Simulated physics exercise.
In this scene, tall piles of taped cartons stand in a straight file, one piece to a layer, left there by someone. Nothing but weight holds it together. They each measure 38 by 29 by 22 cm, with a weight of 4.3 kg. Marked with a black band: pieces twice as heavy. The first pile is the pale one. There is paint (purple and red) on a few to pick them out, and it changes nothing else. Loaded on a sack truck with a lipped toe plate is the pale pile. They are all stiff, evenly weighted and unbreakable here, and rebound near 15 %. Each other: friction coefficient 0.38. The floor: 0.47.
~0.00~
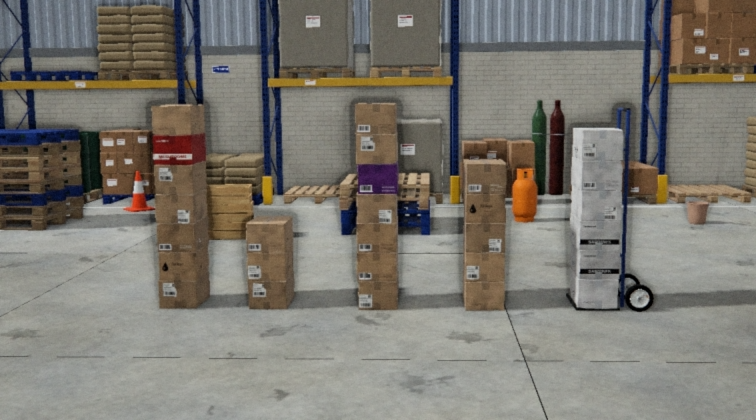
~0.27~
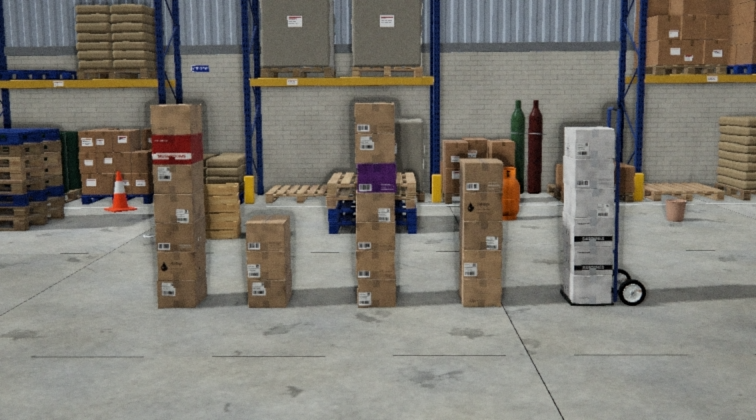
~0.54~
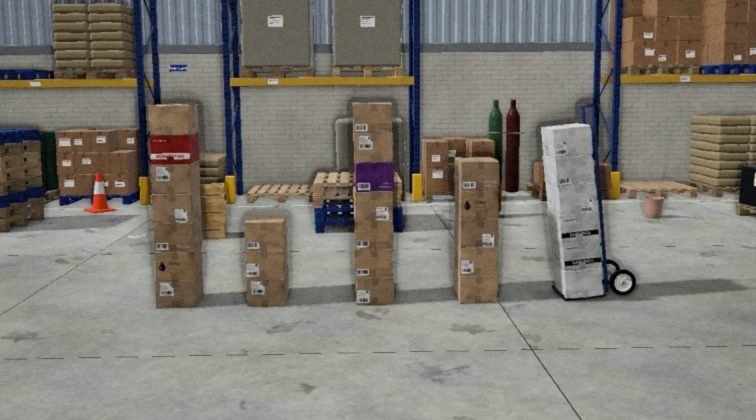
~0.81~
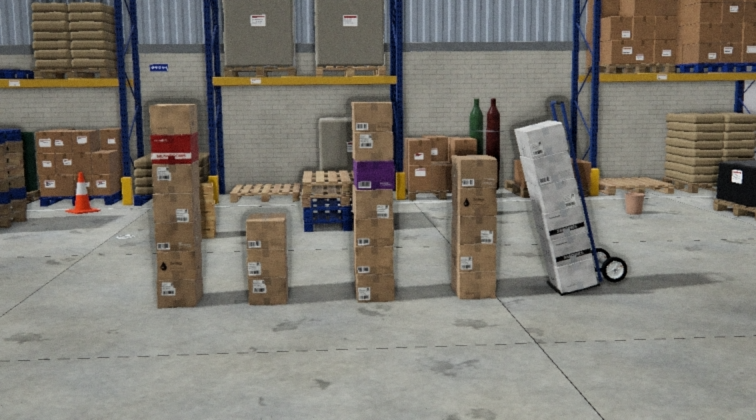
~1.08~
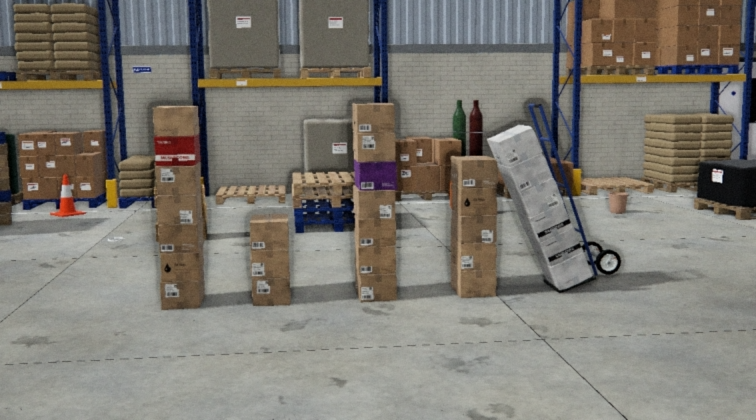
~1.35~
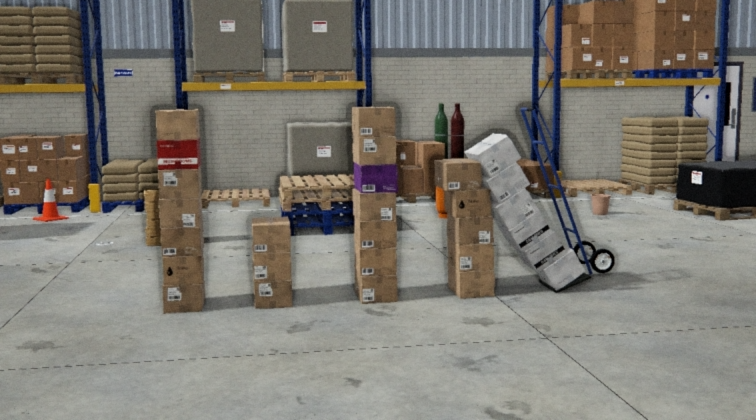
A tall white pile of cartons on a blue hand truck stands at the right end of a row of four brown carton piles, one with a red band and one with a purple, seen from the front across a grey warehouse floor. Behind them are loaded racks, pallets and an orange cone. As the camera drifts around, the truck and white pile tilt left, gradually then steeply, the upper cartons leaning furthest.
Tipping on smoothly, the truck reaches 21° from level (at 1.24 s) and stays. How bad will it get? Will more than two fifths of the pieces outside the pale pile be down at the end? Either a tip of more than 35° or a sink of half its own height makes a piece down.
Yes.
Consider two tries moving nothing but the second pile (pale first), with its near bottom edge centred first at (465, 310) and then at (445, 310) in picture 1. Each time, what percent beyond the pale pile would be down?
About 80 and 0 per cent.
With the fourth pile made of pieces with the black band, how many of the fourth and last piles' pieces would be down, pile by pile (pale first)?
Down count - fourth 0, last 0.
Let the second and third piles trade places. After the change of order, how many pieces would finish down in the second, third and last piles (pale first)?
Pile by pile, you'd see second at 7, third at 5 and last at 7 down.
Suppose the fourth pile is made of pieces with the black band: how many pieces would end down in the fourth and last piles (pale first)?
In that case fourth 0, last 0.
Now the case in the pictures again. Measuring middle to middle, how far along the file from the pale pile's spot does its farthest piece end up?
Roughly 150 cm.
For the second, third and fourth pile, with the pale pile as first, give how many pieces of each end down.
As for pieces, it's second 4, third 6 and fourth 0.
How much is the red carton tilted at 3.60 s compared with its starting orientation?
Near 25 degrees from how it began.
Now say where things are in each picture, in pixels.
In the first picture (each place is the centre of the face we see best; the camera moves round a little), truck frame (627, 150) 0° forward; purple carton (378, 179); red carton (172, 150); the others all in place.
Truck frame (618, 149) 1° forward; red carton (171, 150), in the second picture.
Truck frame (596, 144) 6° forward, top of the pale pile leaning 6°; red carton (170, 150); the others all in place, in the third picture.
Truck frame (570, 140) 14° forward, top of the pale pile leaning 14°; red carton (171, 150); the others all in place, in the fourth picture.
Truck frame (552, 141) 20° forward, top of the pale pile leaning 23°; purple carton (378, 176); the others all in place, in the fifth picture.
Truck frame (545, 144) 21° forward, top of the pale pile leaning 31°; purple carton (380, 179); red carton (177, 155); 2 have shifted, in the sixth picture.
By 2.20 s, 6 of the pale pile down; 2 of the 22 other cartons down; purple carton tilted 8°.
By 3.60 s, 6 of the pale pile down; 10 of the 22 other cartons down; purple carton on its side; red carton tilted 24°.
When it is over (5.5 s), 6 of the pale pile down; 17 of the 22 other cartons down; purple carton on its side; red carton on its side. That is 77 per cent. In pixels of the last frame, middles, purple carton near (247, 203).
